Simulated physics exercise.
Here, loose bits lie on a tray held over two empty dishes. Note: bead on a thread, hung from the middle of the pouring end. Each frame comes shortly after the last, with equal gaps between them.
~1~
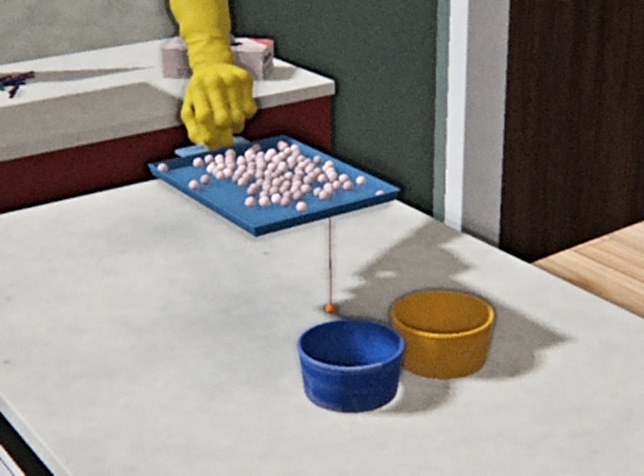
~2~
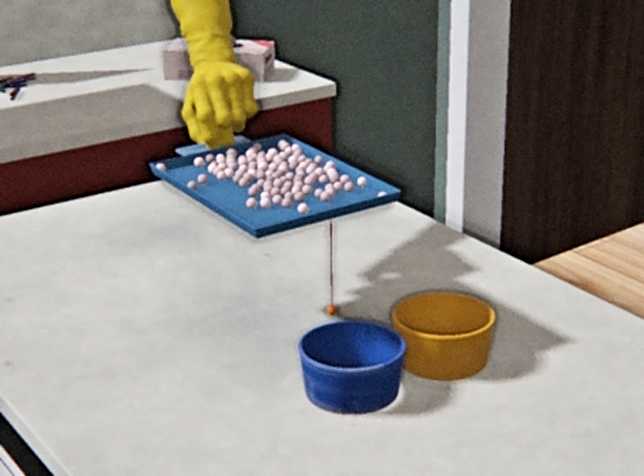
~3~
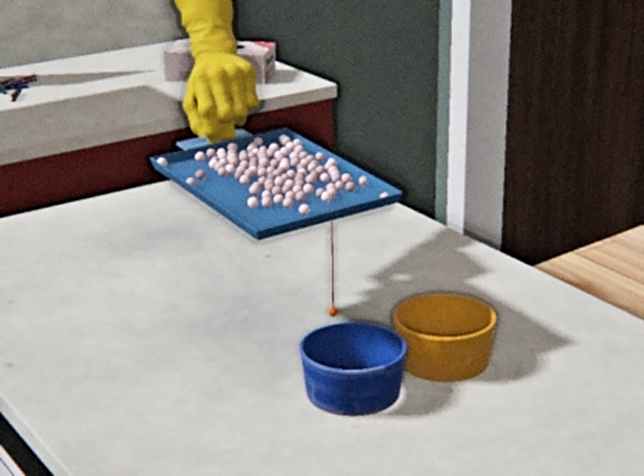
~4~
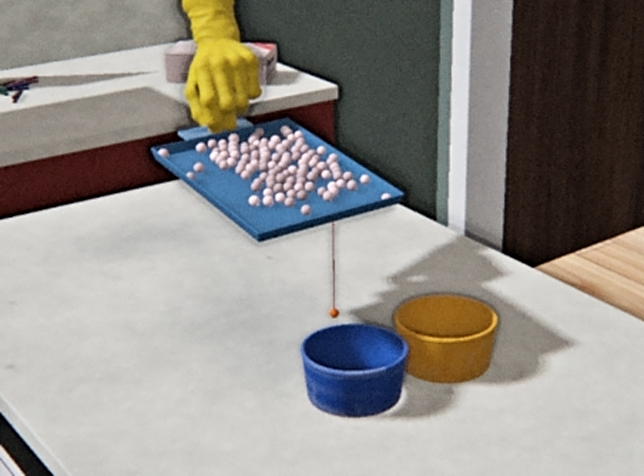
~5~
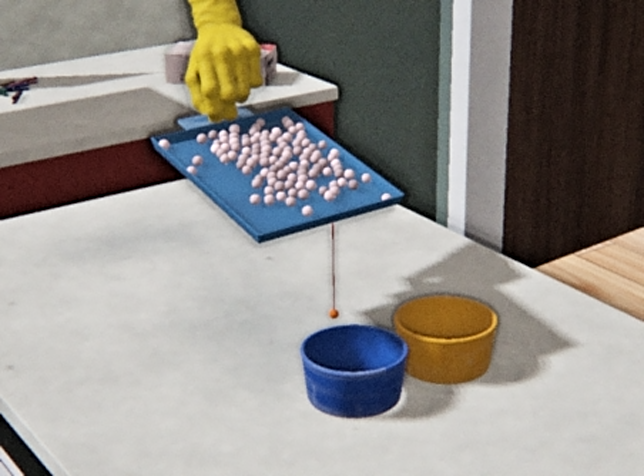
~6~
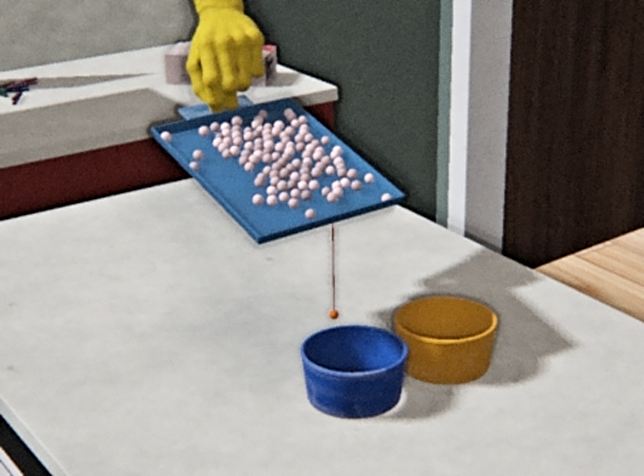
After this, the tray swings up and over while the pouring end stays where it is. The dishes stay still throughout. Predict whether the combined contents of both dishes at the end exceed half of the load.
The load will mostly be caught.
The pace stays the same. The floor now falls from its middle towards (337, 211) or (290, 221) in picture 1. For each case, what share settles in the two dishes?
Around 90 per cent first, around 30 per cent next.
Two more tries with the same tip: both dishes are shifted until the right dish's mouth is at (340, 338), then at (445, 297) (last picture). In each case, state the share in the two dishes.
It comes to roughly 70 per cent in one try and roughly 30 per cent in the next.
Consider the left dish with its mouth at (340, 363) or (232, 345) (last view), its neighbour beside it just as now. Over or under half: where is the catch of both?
Try 1: The greater share; try 2: A lesser share.
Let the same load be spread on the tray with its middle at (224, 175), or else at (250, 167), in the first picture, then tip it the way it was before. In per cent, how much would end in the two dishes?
Around 60 in a hundred the first time, around 60 in a hundred the second.
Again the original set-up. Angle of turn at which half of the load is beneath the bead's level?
Approx. reading: About 75°.
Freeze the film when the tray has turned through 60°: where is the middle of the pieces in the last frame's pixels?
Somewhere about pixel (327, 214).
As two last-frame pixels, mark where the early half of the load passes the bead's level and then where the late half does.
Roughly (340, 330) first, then roughly (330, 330).
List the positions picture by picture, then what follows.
In the first picture, corners of the pouring end near (255, 225) and (395, 189), level; middle of the load near (269, 174), sugar pearls; left dish near (381, 382); right dish near (474, 349); bead on its thread near (331, 309).
In the second picture, corners of the pouring end near (257, 227) and (396, 191), level; middle of the load near (270, 174).
In the third picture, corners of the pouring end near (258, 229) and (398, 192), tipped barely, level across its low end; middle of the load near (271, 171).
In the fourth picture, corners of the pouring end near (259, 231) and (399, 193), tipped a little, level across its low end; middle of the load near (273, 166).
In the fifth picture, corners of the pouring end near (260, 233) and (399, 194), tipped a little, level across its low end; middle of the load near (274, 161).
In the sixth picture, corners of the pouring end near (260, 234) and (400, 194), tipped a little, level across its low end; middle of the load near (276, 157), all but a few on the move; left dish near (385, 388); right dish near (477, 355).
Shortly afterwards, tray tipped steeply; near two thirds on the tray; a little in the left dish; only a few in the right dish; a little outside both; a little in the air.
Next, tray tipped right over; near half in the left dish; a little in the right dish; near a third outside both; only a few in the air.
Some moments later, tray tipped past a quarter turn; near half in the left dish; a little in the right dish; near a third outside both.
In the end, tray tipped past a quarter turn; near half in the left dish; a little in the right dish; near a third outside both.
